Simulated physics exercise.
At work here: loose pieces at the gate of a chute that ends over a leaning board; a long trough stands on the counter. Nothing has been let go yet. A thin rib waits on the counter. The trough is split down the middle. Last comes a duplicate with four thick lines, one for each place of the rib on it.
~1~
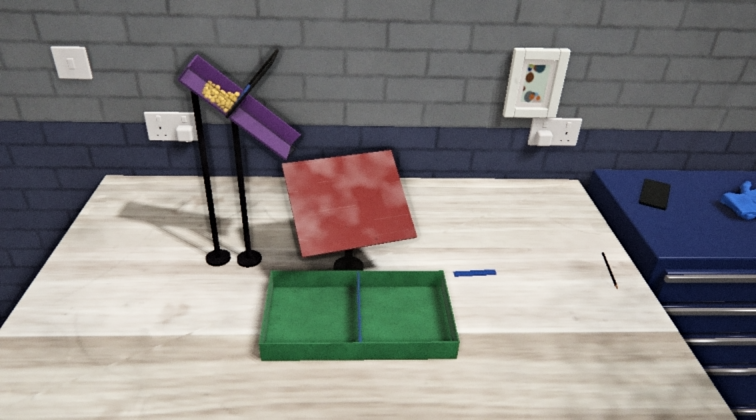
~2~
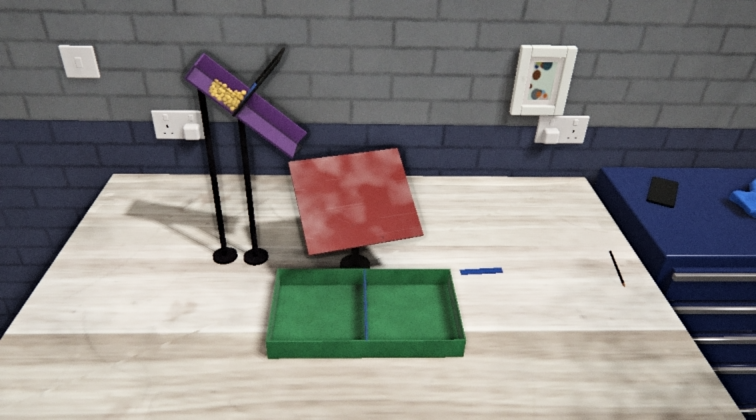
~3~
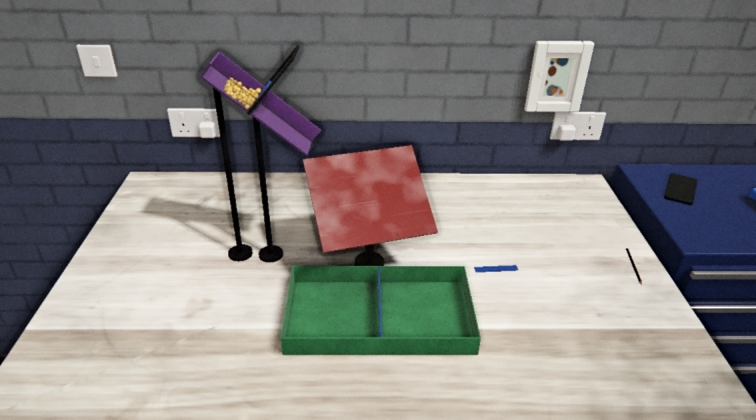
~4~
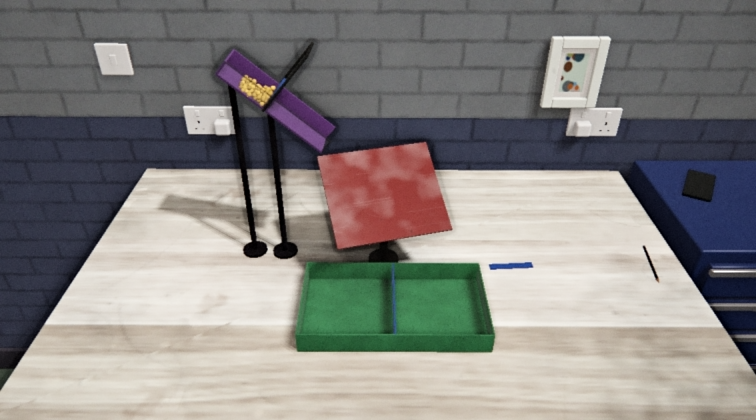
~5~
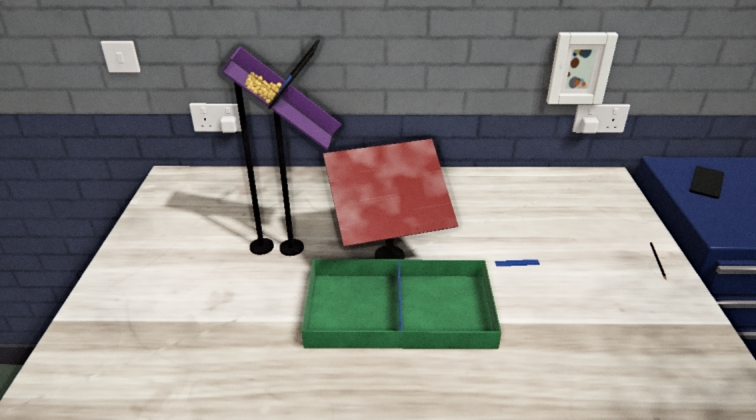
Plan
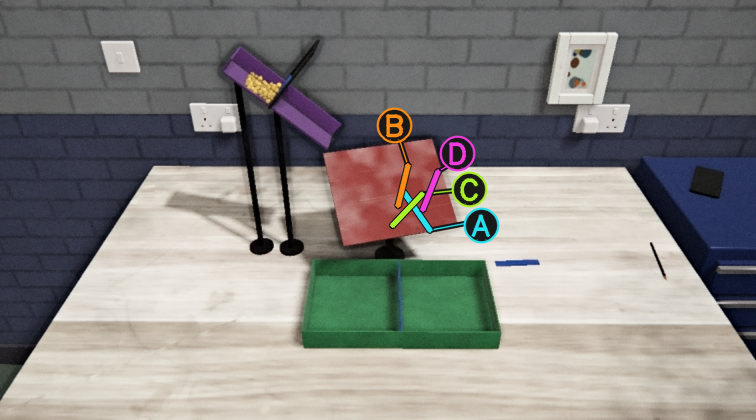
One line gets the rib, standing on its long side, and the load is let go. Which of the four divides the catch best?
It is B.
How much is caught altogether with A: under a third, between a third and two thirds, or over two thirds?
Over two thirds.
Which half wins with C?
More lands on the left.
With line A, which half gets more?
Right.
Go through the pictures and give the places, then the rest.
In the first picture, load behind the gate at (222, 96), puffed corn balls; lip of the chute at (288, 153), sloping fairly steeply.
In the second picture, middle of the board at (356, 198), tilted fairly steeply; middle of its low edge at (368, 245); of its high edge at (344, 155).
In the third picture, front corners of the trough at (281, 338) and (480, 338); front end of its middle wall at (381, 338); gate still shut at (265, 90).
In the fourth picture, middle of the load at (259, 90); lip at (324, 146).
In the fifth picture, middle of the load at (265, 87); lip at (329, 143).
On the marked copy, line A from (403, 192) to (429, 230); line B from (407, 165) to (398, 205); line C from (422, 194) to (392, 225); line D from (437, 171) to (422, 209).
With A, of what is caught, a small part in the left half, nearly all in the right.
With B, of what is caught, about a third in the left half, about two thirds in the right.
With C, of what is caught, most in the left half, a small part in the right.
With D, of what is caught, a small part in the left half, nearly all in the right.
